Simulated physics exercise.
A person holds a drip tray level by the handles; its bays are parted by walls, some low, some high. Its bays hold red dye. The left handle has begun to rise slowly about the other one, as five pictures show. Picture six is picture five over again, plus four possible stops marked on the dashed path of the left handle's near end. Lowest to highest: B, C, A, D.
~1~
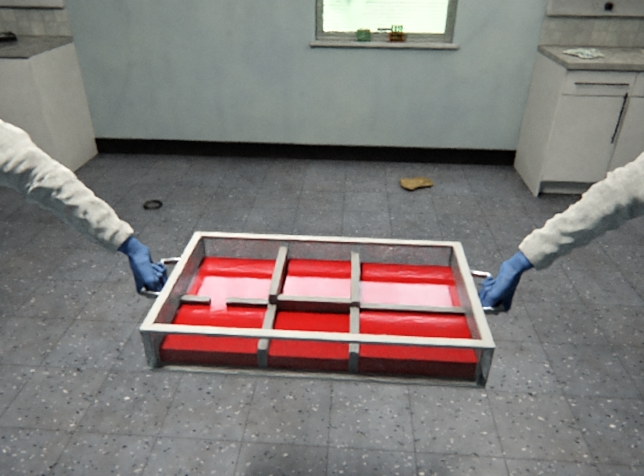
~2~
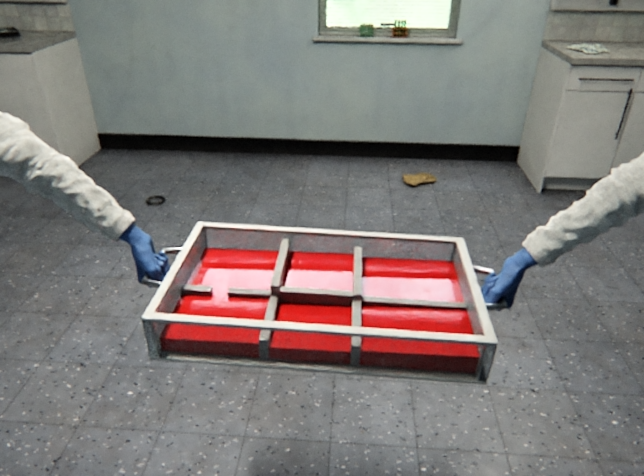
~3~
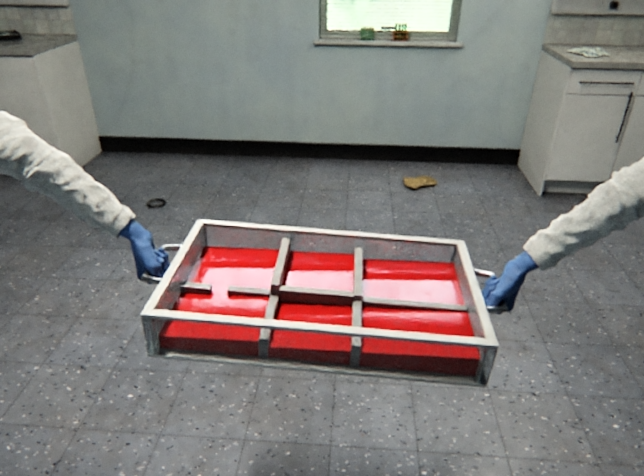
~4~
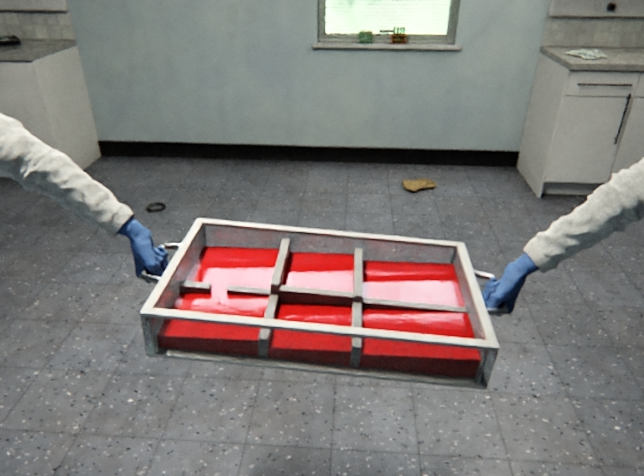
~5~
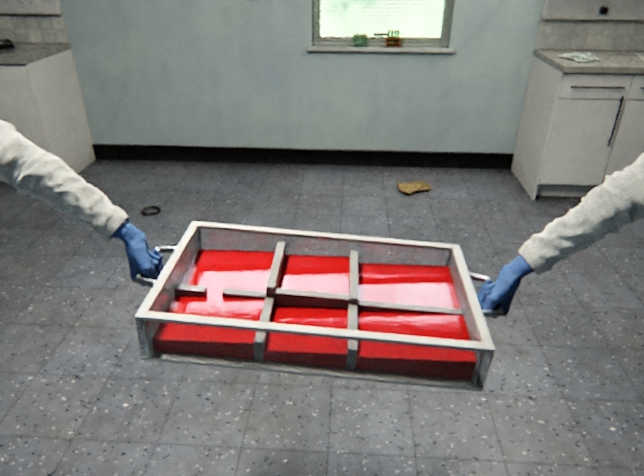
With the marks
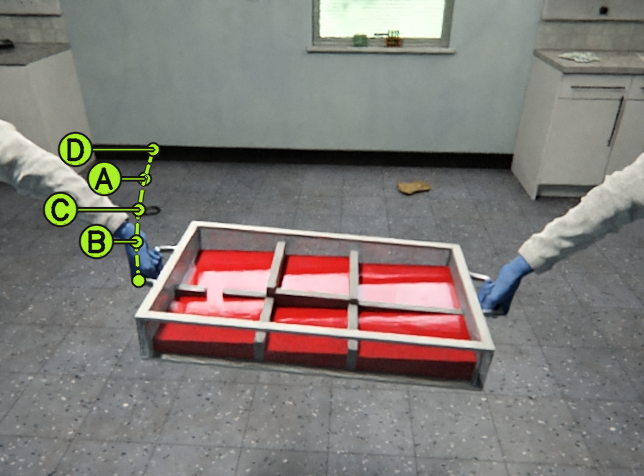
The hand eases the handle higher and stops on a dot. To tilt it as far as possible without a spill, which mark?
Choose C.
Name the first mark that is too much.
Here it is mark A.
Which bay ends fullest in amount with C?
The back right bay.
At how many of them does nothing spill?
Two.
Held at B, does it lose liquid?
No, that is safe.
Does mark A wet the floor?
Yes, that goes wrong.
On the marked copy, A at (144, 178); B at (136, 241); C at (138, 209); D at (153, 149).
For mark A, about 11 % goes over the rim.
For mark B, nothing spills; the back right bay holds the most.
For mark C, nothing spills; the back right bay holds the most.
For mark D, about 27 % goes over the rim.
